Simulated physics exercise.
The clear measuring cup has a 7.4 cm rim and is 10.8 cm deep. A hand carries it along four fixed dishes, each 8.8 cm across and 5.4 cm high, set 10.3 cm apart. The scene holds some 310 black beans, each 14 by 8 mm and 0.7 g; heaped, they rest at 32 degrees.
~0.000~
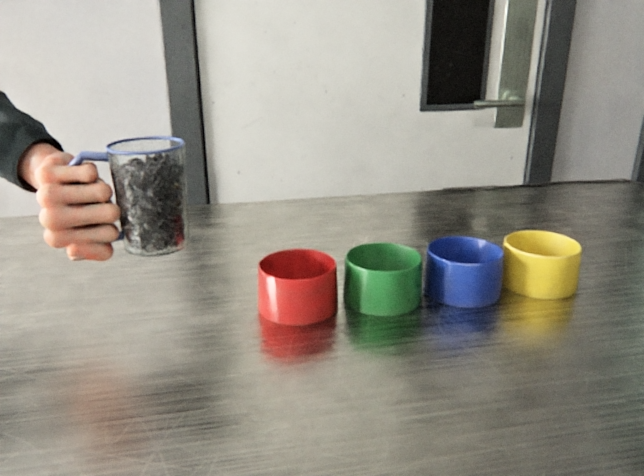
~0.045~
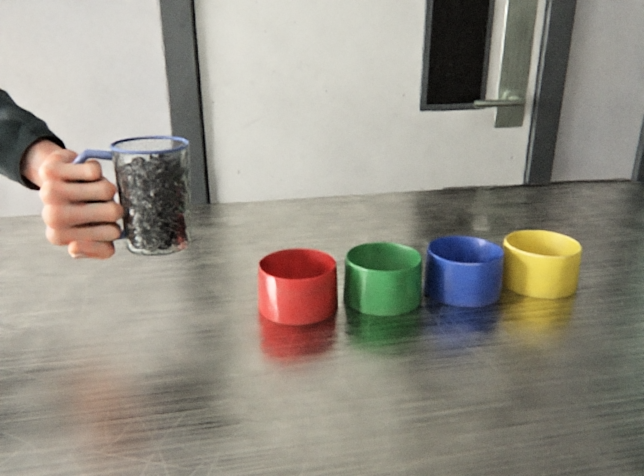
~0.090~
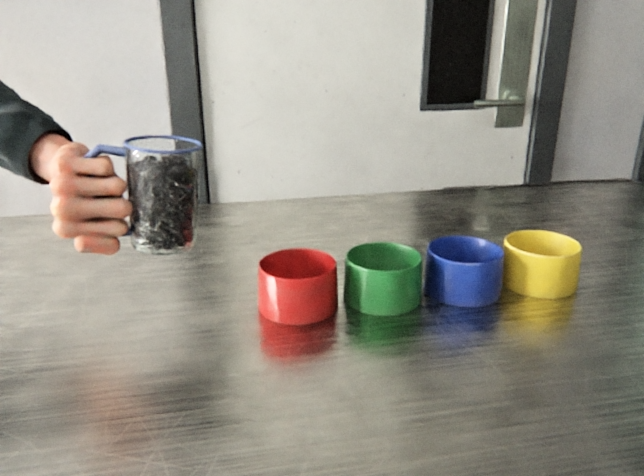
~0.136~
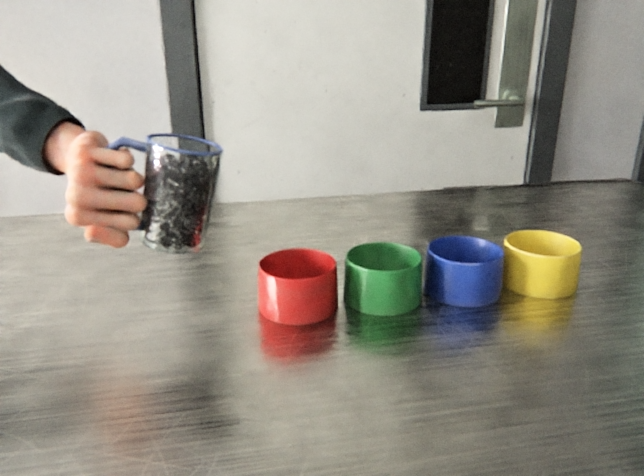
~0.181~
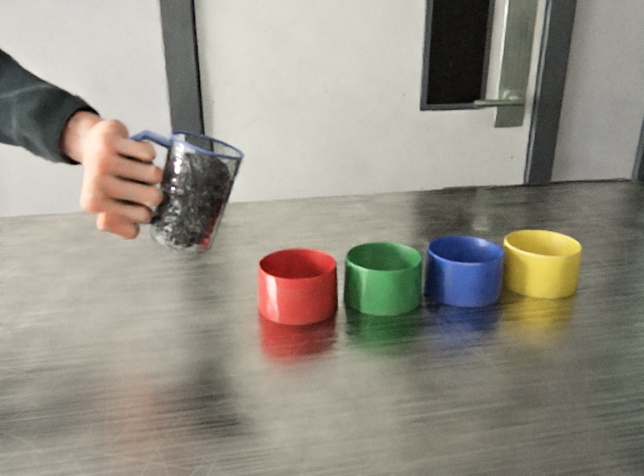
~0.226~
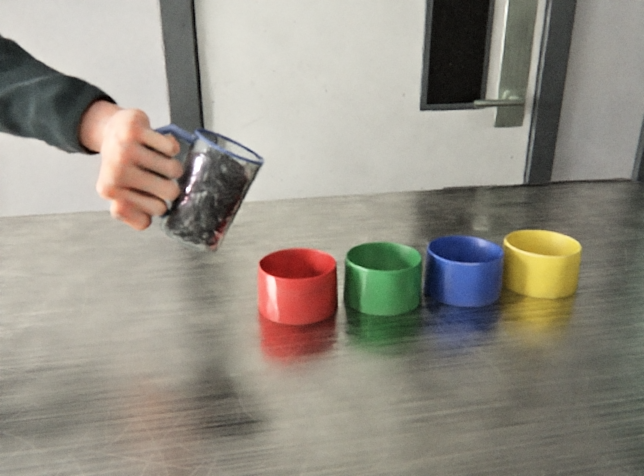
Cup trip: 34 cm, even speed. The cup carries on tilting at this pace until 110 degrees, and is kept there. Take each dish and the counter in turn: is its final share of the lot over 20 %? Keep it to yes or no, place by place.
Place by place: Red no, blue yes, green no, yellow yes, counter yes.
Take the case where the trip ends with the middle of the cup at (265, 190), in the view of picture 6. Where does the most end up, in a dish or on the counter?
That'd be red, it takes the most.
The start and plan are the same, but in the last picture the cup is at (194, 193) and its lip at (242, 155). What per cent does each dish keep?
The red dish keeps 0, the blue one 40, the green one 0 and the yellow one 20.
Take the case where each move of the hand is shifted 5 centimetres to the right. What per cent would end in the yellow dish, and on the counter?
Yellow 80; counter 10.
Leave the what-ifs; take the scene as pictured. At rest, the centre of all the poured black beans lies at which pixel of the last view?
Close to pixel (500, 277).
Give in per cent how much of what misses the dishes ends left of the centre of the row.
I'd estimate close to 10 in a hundred.
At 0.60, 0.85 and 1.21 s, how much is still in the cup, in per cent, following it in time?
Close to 100, 75 and 10 per cent respectively.
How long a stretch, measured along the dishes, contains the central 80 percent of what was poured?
It covers some 14 centimetres of the row.
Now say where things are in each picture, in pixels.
Cup at (152, 196), tilt 0 degrees, lip at (183, 143), moved 0.0 cm; middle of the pieces at (153, 201); red dish at (297, 264); green dish at (383, 257); blue dish at (465, 250); yellow dish at (542, 244), in the first picture.
Cup at (155, 196), tilt 1 degrees, lip at (188, 144), moved 0.3 cm; middle of the pieces at (156, 200), in the second picture.
Cup at (164, 195), tilt 6 degrees, lip at (201, 146), moved 1.2 cm; middle of the pieces at (165, 199), in the third picture.
Cup at (179, 194), tilt 12 degrees, lip at (222, 150), moved 2.7 cm; middle of the pieces at (179, 199), in the fourth picture.
Cup at (194, 193), tilt 20 degrees, lip at (243, 155), moved 4.3 cm; middle of the pieces at (194, 198), in the fifth picture.
Cup at (210, 192), tilt 27 degrees, lip at (263, 161), moved 5.9 cm; middle of the pieces at (209, 197); red dish at (297, 263); green dish at (383, 256); blue dish at (465, 250); yellow dish at (542, 243). Its pace works out near 165 degrees a second; the hand travels 36 cm a second, in the sixth picture.
After 0.60 s, tilt 88 degrees; cup holds 100 %.
After 0.85 s, tilt 110 degrees; cup holds 75 %, blue 20 %.
After 1.21 s, tilt 110 degrees; cup holds 10 %, blue 30 %, yellow 30 %.
At rest (2.3 s), red 0 %, blue 35 %, green 0 %, yellow 35 %, counter 35 %.
